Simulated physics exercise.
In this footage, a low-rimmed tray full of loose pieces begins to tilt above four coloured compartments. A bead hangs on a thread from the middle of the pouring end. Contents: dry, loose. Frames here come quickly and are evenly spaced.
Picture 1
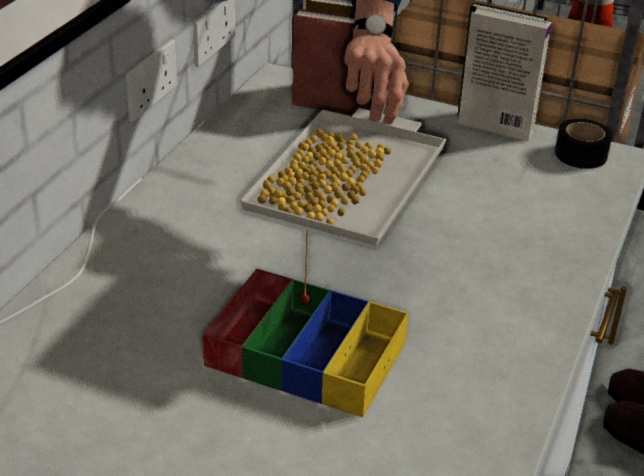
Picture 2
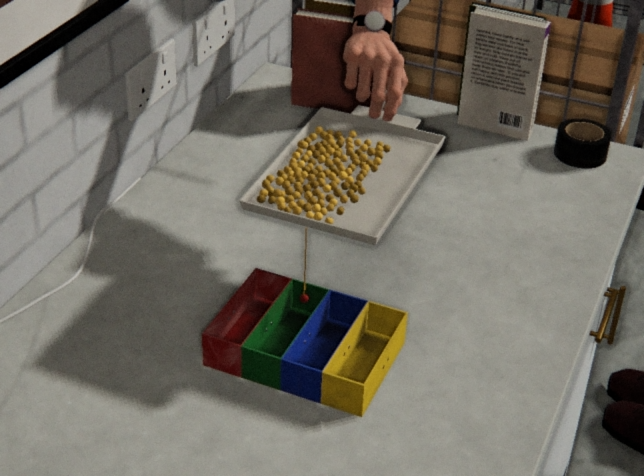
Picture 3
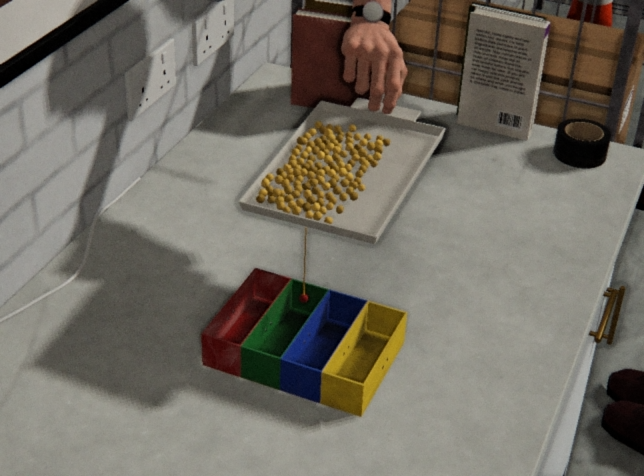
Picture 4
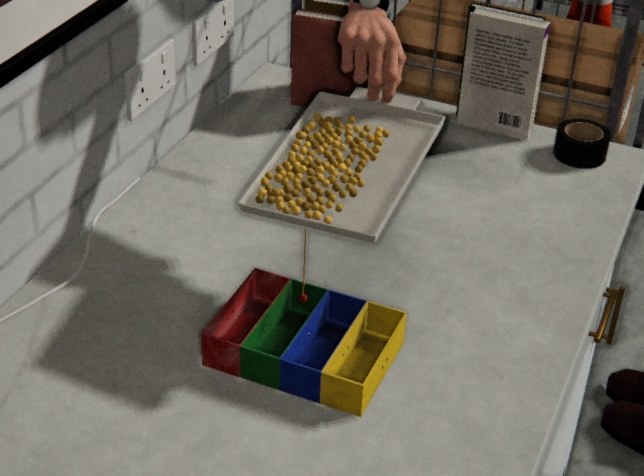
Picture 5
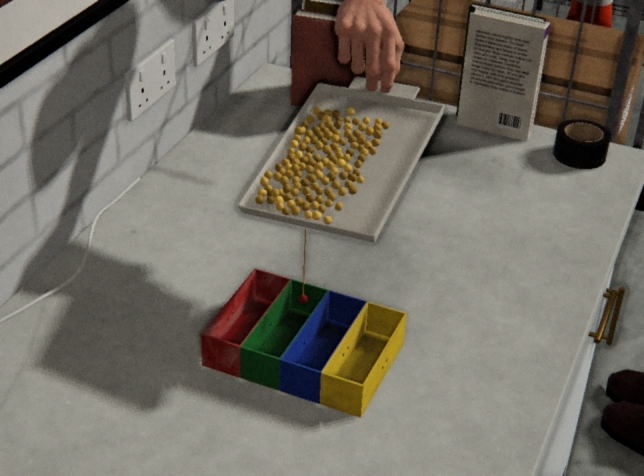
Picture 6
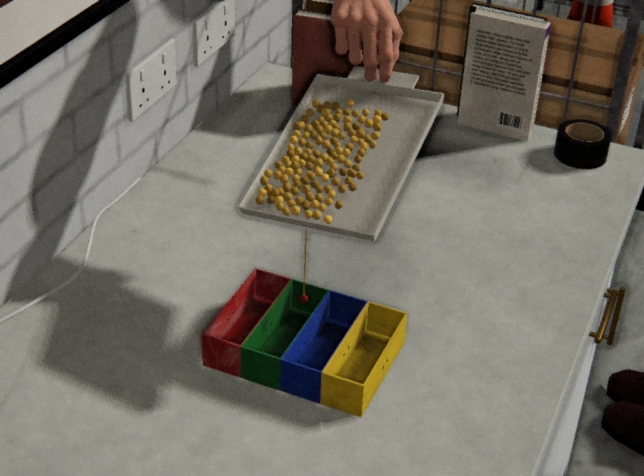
On a pale worktop, a hand gradually raised the far end of a shallow tray of small yellow balls above red, green, blue and yellow compartments, while the balls stayed bunched together on it.
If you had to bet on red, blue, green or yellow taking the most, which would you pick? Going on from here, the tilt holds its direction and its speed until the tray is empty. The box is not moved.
I would pick red.
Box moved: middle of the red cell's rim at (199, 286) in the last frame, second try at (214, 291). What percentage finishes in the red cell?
10 %, then 20 %.
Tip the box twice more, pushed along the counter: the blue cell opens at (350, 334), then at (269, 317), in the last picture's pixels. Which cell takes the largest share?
In order of the tries: The red one and the green one.
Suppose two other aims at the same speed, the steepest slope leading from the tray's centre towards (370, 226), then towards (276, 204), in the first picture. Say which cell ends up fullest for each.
Yellow; that red cell.
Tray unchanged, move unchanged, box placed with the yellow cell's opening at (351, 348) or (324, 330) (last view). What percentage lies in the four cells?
Roughly 90 %, then roughly 100 %.
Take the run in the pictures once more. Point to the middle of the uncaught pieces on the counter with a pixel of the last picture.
Middle in the last view: Roughly (195, 328).
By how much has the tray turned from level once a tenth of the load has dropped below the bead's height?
That happens at around 110°.
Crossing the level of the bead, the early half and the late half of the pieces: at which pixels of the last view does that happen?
At (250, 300) for the first part, then at (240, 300) for the others.
Shortly afterwards, tray tipped steeply; the whole lot on the tray.
Next, tray tipped past a quarter turn; all but a few on the tray; only a few in the red cell; only a few falling or outside the box.
Some moments later, tray tipped past a quarter turn; near half in the red cell; near a quarter in the green cell; a little in the blue cell; only a few in the yellow cell; near a quarter falling or outside the box.
In the end, tray tipped past a quarter turn; near half in the red cell; near a quarter in the green cell; a little in the blue cell; only a few in the yellow cell; near a quarter outside the box.
